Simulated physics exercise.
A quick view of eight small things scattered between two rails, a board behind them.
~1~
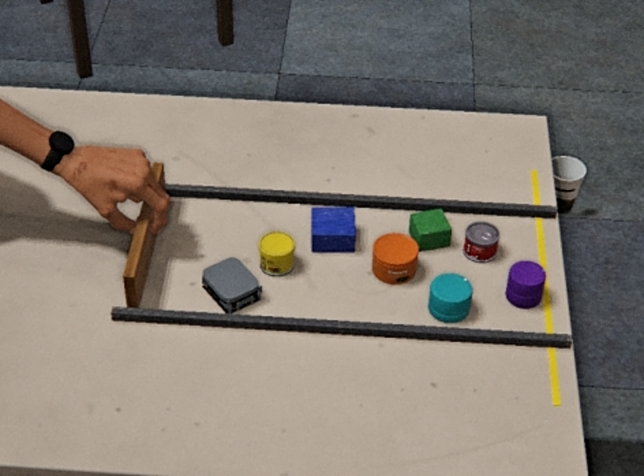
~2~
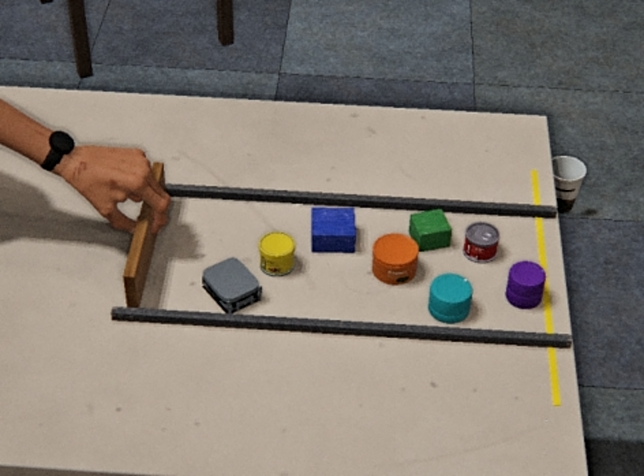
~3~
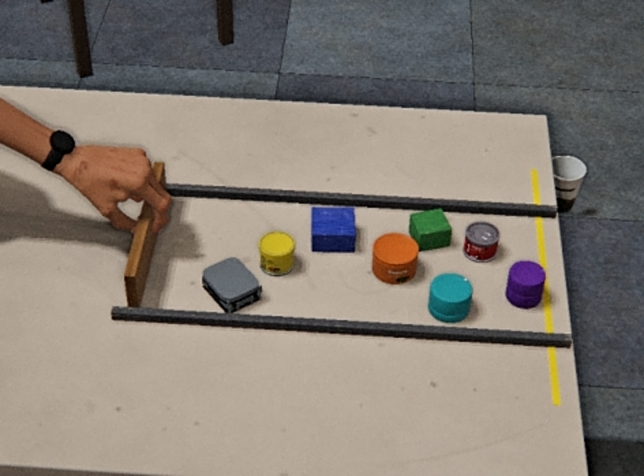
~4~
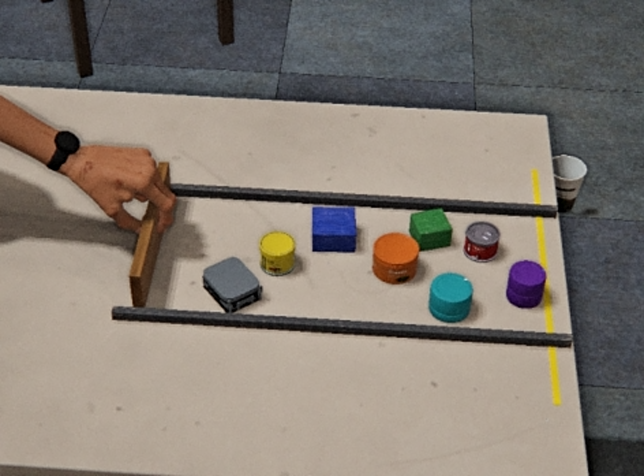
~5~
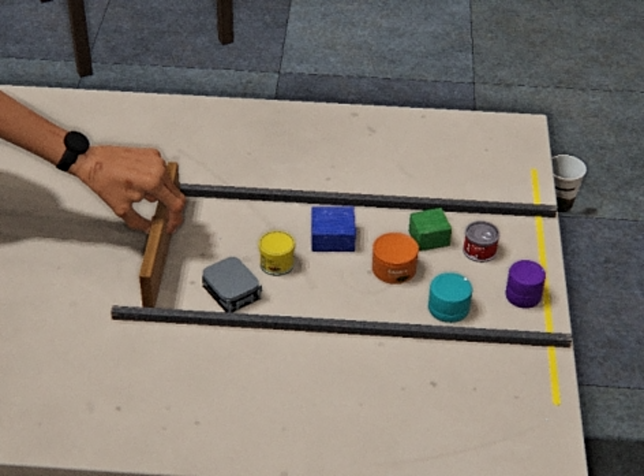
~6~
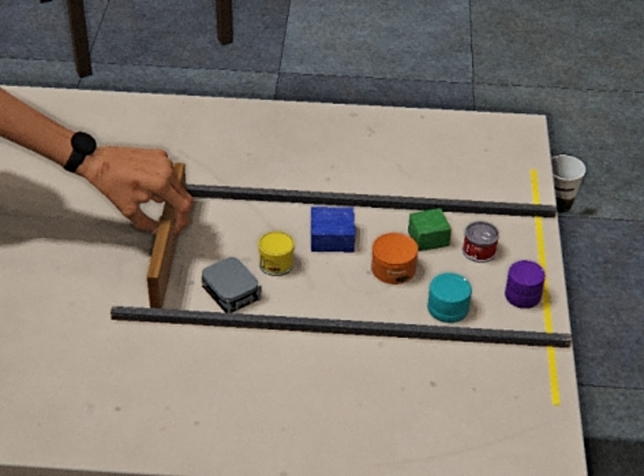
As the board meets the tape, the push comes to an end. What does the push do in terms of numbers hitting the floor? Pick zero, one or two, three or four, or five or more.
It sends five or more to the floor.
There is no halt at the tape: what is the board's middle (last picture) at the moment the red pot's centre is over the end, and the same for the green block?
The middle is at (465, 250) when it's the red pot, and at (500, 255) when it's the green block.
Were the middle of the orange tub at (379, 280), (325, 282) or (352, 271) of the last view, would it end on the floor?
Place by place: It is pushed off, it is pushed off, it is pushed off.
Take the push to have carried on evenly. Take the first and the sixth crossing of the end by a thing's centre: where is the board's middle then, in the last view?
At the first moment about (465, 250), at the next about (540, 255).
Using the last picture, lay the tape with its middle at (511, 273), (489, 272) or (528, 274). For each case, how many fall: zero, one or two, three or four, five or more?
Taking the tapes one after another, the count is more than four, then one or two, then at least five.
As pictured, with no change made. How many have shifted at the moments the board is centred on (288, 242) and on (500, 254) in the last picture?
In order, the tallies are 2 and 8.
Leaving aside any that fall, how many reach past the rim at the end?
My count gives 3.
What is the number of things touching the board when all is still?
It's touching 3 at the end.
Early on, none off yet; purple lid at rest near (525, 284); red pot at rest near (481, 242); turquoise lid at rest near (450, 298).
A while later, none off yet; purple lid at rest near (525, 284); red pot travelled about its own width near (518, 244); turquoise lid travelled about its own width near (485, 300).
Finally, the number that fall off is five or more; lost, orange tub, green block, turquoise lid, red pot and purple lid.
